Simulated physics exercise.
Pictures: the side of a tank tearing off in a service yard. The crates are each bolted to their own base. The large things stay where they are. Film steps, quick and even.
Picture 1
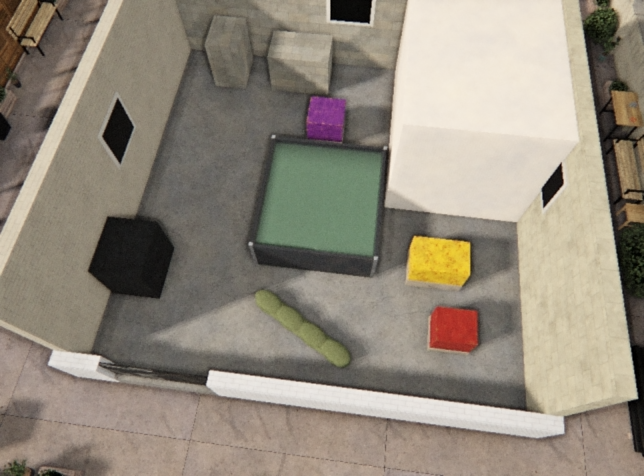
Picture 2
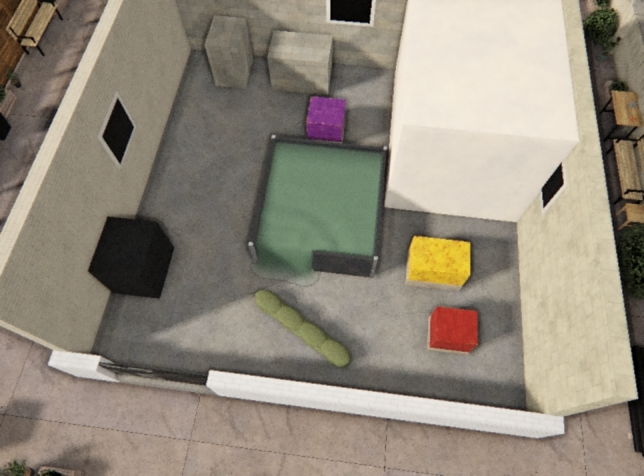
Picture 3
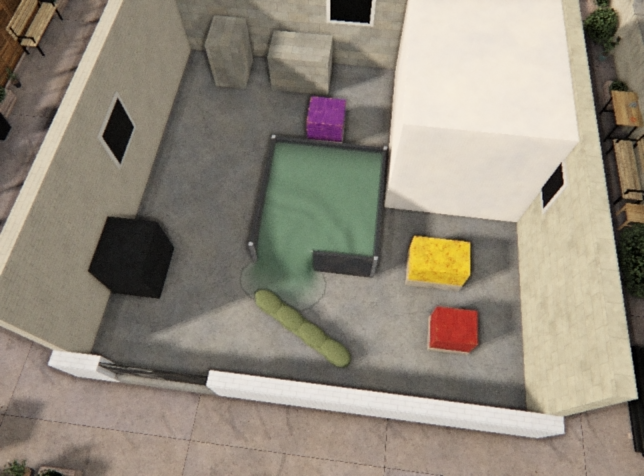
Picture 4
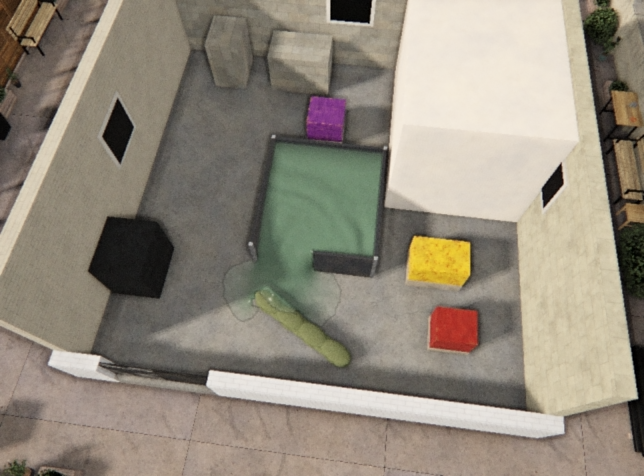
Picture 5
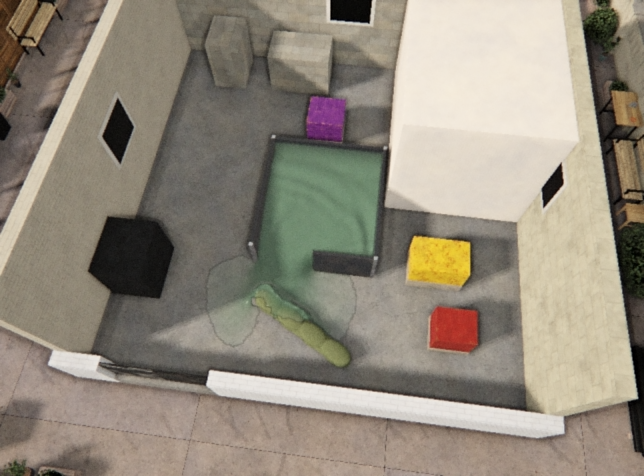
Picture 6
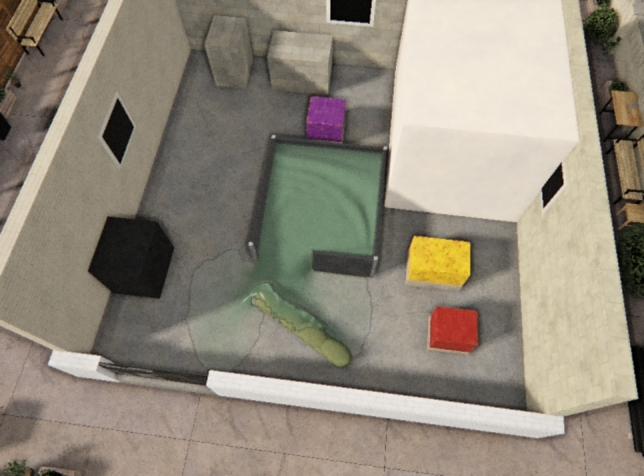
In a walled yard, green water pours from a tank's open front and spreads around a lumpy green barrier.
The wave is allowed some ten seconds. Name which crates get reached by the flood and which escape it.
The red crate gets reached; the purple crate escapes it; the yellow crate escapes it.
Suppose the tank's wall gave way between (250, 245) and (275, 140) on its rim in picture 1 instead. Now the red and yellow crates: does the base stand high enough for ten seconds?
I expect red remains untouched while yellow remains untouched.
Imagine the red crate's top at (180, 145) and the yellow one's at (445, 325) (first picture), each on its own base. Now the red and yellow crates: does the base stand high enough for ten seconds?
As I see it - red crate is left untouched, yellow crate gets submerged.
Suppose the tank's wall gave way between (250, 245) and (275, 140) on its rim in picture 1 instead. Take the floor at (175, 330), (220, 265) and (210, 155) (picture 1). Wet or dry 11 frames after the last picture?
Going through them in turn: Reached by the flood, then reached by the flood, then reached by the flood.
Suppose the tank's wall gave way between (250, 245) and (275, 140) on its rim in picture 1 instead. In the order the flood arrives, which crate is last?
That would be the crate marked yellow, reached last.
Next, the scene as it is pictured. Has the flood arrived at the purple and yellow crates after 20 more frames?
Note - purple: Unflooded; yellow: Flooded.
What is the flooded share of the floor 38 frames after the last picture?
75 %, roughly.
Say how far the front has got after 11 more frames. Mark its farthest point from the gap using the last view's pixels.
The farthest point of the front sits at (526, 419).
A moment on, water covers 30 % of the floor; the red crate water round its plinth, the purple crate not reached, the yellow crate water round its plinth.
Next, water covers 40 % of the floor; the red crate water round its plinth, the purple crate not reached, the yellow crate water round its plinth.
Then, water covers 50 % of the floor; the red crate water round its plinth, the purple crate not reached, the yellow crate water round its plinth.
Later, water covers 75 % of the floor; the red crate water round its plinth, the purple crate not reached, the yellow crate water round its plinth.
In the end, water covers 95 % of the floor; the red crate was topped, the purple crate stayed above the water, the yellow crate stayed above the water.
